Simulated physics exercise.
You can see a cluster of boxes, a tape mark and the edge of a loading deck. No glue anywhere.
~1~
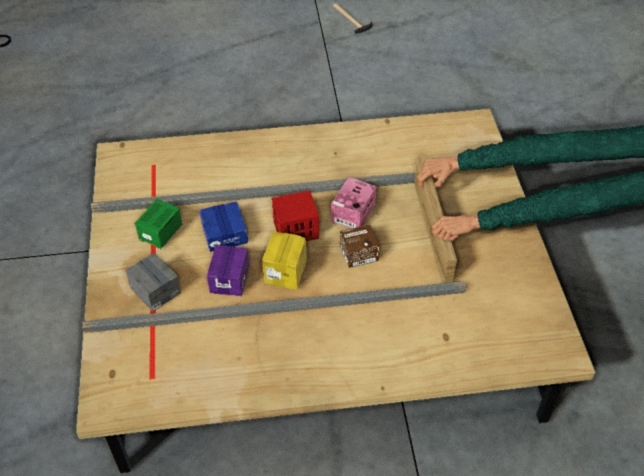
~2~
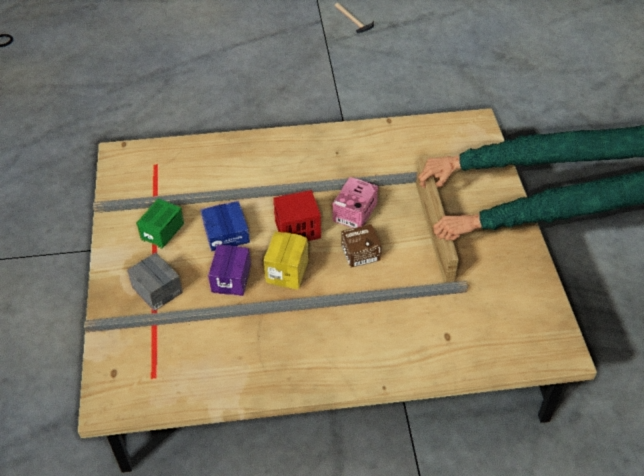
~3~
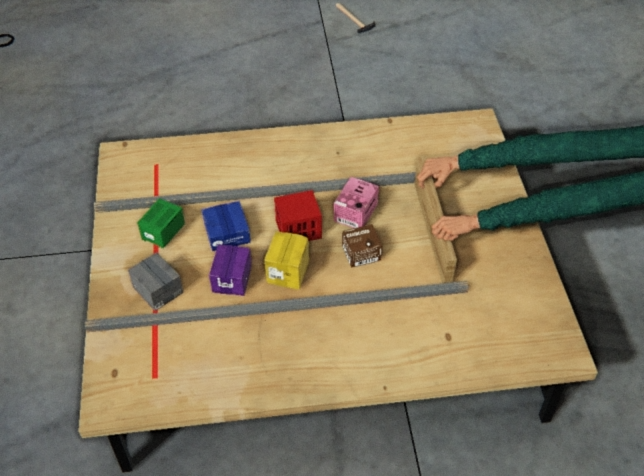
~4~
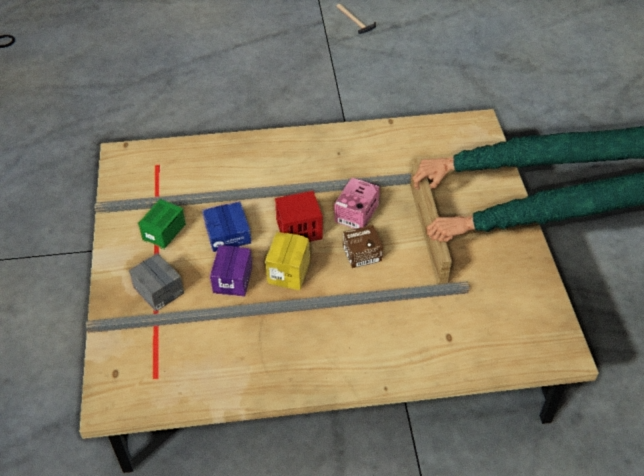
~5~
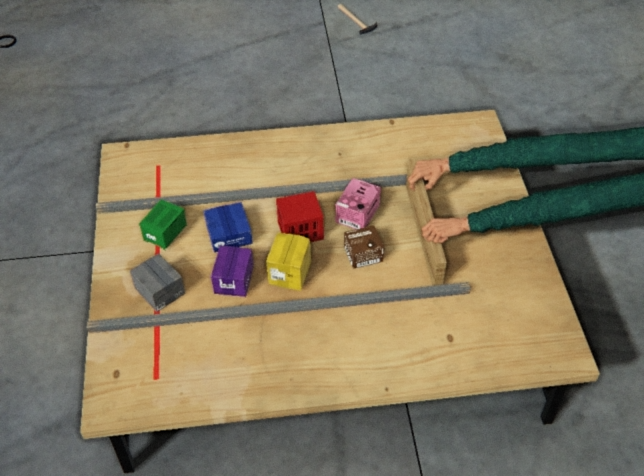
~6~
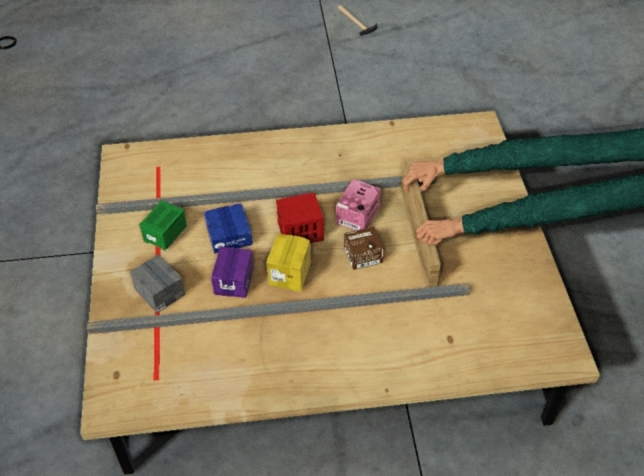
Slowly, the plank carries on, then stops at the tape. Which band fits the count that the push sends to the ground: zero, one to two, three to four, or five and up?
The fall count stops at three or four.
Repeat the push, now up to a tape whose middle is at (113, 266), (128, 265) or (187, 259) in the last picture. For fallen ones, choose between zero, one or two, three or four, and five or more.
In the order of the places given: Five or over; more than four; just one or two.
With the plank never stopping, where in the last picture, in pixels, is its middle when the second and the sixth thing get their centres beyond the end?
At (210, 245) for the second, at (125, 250) for the sixth.
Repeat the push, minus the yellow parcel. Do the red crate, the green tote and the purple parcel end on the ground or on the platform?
Well, the red crate is safe, the green tote drops down, and last of the three, the purple parcel is safe.
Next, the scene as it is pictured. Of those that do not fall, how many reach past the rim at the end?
The answer comes to 2.
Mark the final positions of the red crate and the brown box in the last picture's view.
Result: One about (102, 239), other about (140, 265).
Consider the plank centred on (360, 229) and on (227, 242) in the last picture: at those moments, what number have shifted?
2, then 8.
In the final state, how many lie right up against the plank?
It adds up to 2.
A little later, none off yet; grey box at rest near (158, 283); green tote at rest near (164, 226); blue box at rest near (228, 228).
Next, none off yet; grey box shifted about its own width near (126, 291); green tote shifted about its own width near (115, 234); blue box shifted well along near (150, 232).
When it is over, the number that fall off is three or four; down, purple parcel, blue box, green tote and grey box.
